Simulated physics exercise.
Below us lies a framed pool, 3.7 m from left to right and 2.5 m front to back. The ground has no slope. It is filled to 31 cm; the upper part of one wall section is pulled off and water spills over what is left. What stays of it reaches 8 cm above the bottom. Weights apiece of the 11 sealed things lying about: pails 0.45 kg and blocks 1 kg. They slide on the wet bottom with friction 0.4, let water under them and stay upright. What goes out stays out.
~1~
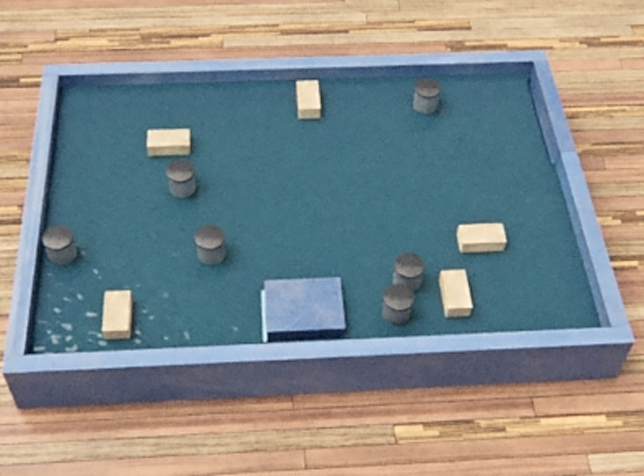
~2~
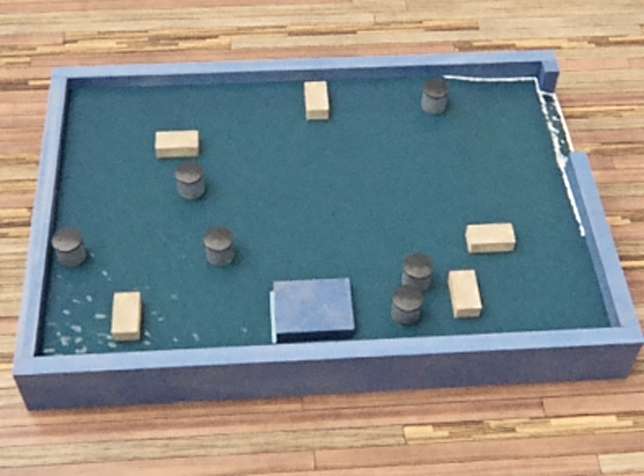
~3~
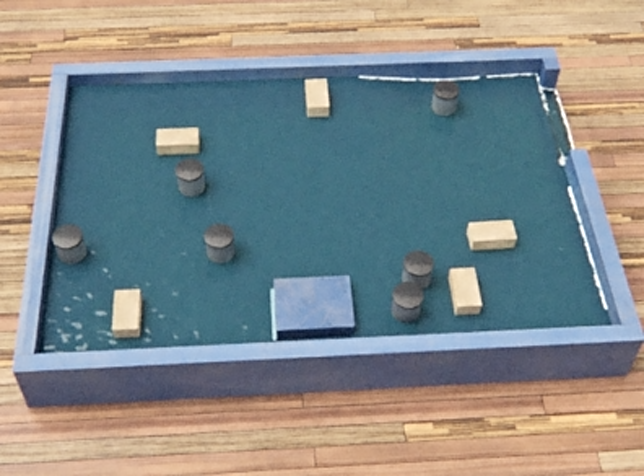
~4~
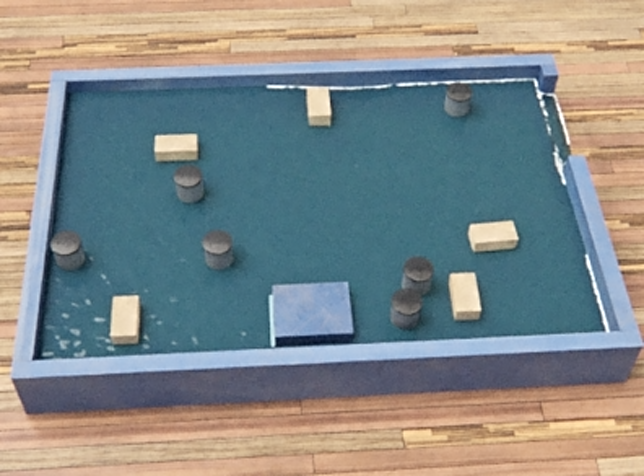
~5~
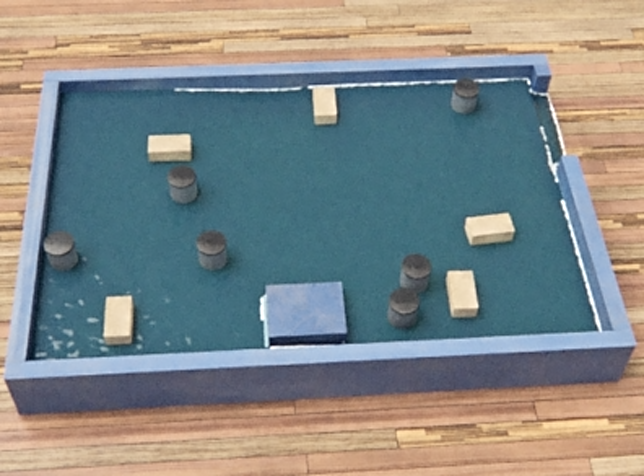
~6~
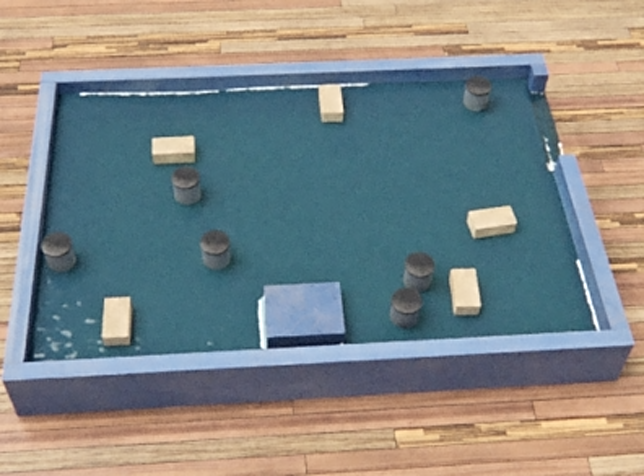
In a blue-framed pool, part of the right wall opens, water spilling out as a dark pail and pale blocks drift slowly.
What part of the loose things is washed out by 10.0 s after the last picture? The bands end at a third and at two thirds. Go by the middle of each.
Share: Under a third.
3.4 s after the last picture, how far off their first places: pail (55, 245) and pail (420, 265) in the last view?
In turn: 5 cm, 30 cm.
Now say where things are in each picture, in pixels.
In the first frame, a pail at (428, 87) floats; a block at (483, 234) floats; about 2800 L in view; 0 of 11 have shifted.
In the second frame, a pail at (436, 88) floats; a block at (491, 234), afloat; 31 cm deep round most things; 0 of 11 have shifted.
In the third frame, a pail at (447, 89) floats, 8 cm from its start; a block at (493, 231) floats; about 2730 L in view; 1 of 11 have shifted.
In the fourth frame, a pail at (460, 91) floats, 20 cm from its start; a block at (494, 232), afloat, 8 cm from its start; about 2690 L in view; 2 of 11 have shifted.
In the fifth frame, a pail at (466, 88) floats, 31 cm from its start; a block at (491, 225), afloat, 15 cm from its start; about 2640 L in view; 5 of 11 have shifted.
In the sixth frame, a pail at (479, 85), afloat, 43 cm from its start; a block at (493, 218), afloat, 23 cm from its start; 29 cm deep round most things; 6 of 11 have shifted.
Then, 0.8 s after the last picture 0 of 11 are out; 11 afloat.
Then, 3.4 s after the last picture 1 of 11 are out; 10 afloat.
Then, 6.0 s after the last picture 2 of 11 are out; 9 afloat.
Then, 10.0 s after the last picture 3 of 11 are out; 8 afloat.
